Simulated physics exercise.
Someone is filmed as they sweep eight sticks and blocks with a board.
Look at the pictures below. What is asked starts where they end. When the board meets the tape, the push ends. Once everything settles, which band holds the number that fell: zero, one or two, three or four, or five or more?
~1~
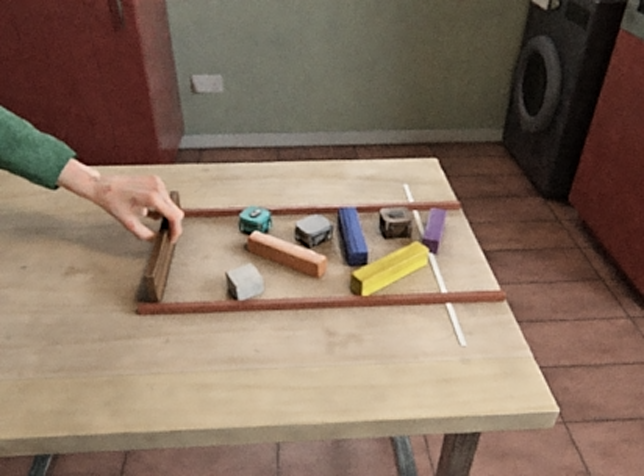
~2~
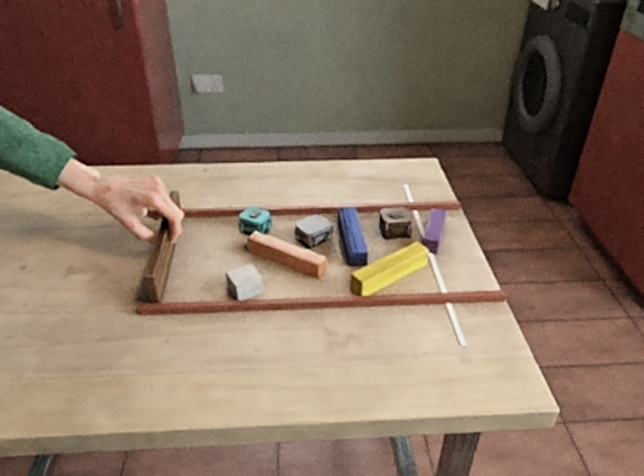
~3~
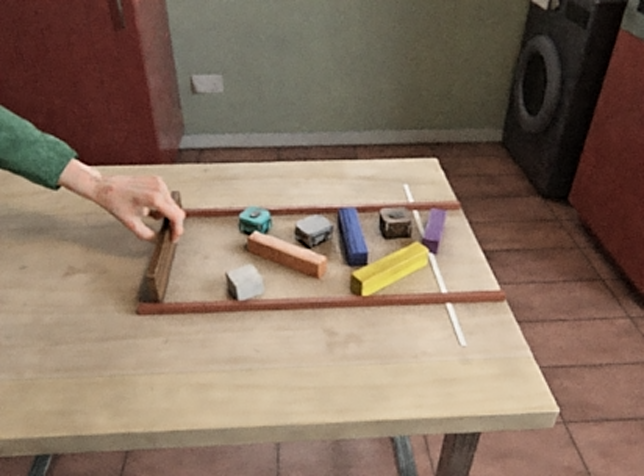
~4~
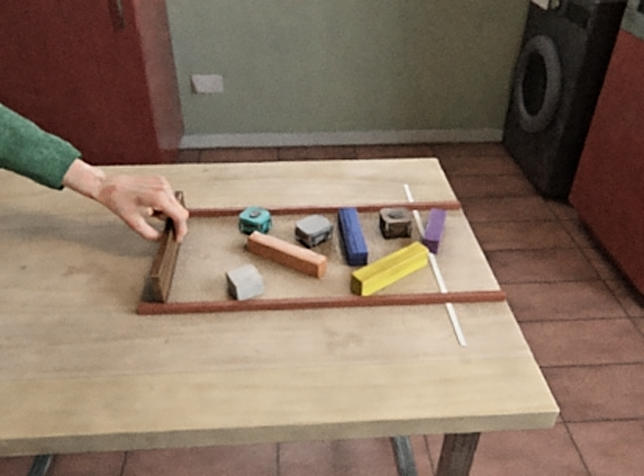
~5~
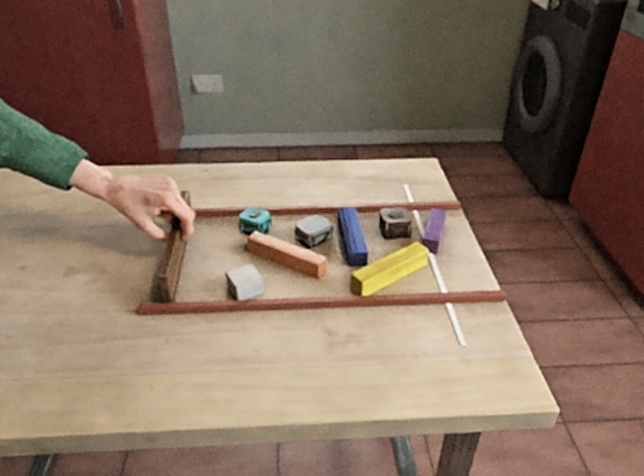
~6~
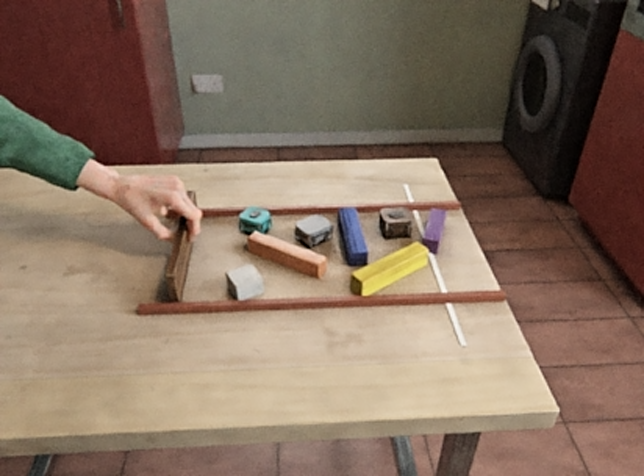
You'd see three or four pieces leave the end and fall.
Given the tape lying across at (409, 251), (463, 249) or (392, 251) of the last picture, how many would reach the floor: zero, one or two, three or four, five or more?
Going tape by tape, I get either one or two, then five or over, then either one or two.
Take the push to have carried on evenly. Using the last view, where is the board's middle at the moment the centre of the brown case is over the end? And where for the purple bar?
Approx. (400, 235) for the first, approx. (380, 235) for the second.
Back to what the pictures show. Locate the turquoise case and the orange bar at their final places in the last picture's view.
Turquoise case at (429, 209), orange bar at (454, 250).
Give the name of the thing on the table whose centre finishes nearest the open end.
The blue stick finishes closest.
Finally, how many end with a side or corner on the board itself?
3 touch it.
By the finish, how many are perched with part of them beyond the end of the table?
Overhang count: 1.
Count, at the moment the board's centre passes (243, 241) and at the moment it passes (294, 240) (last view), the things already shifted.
Note: First position 2; second position 4.
Soon after, none off yet; purple bar at rest near (434, 231); brown case at rest near (396, 223); yellow stick at rest near (390, 269).
At rest, the number that fall off is three or four; fallen, yellow stick, brown case and purple bar.
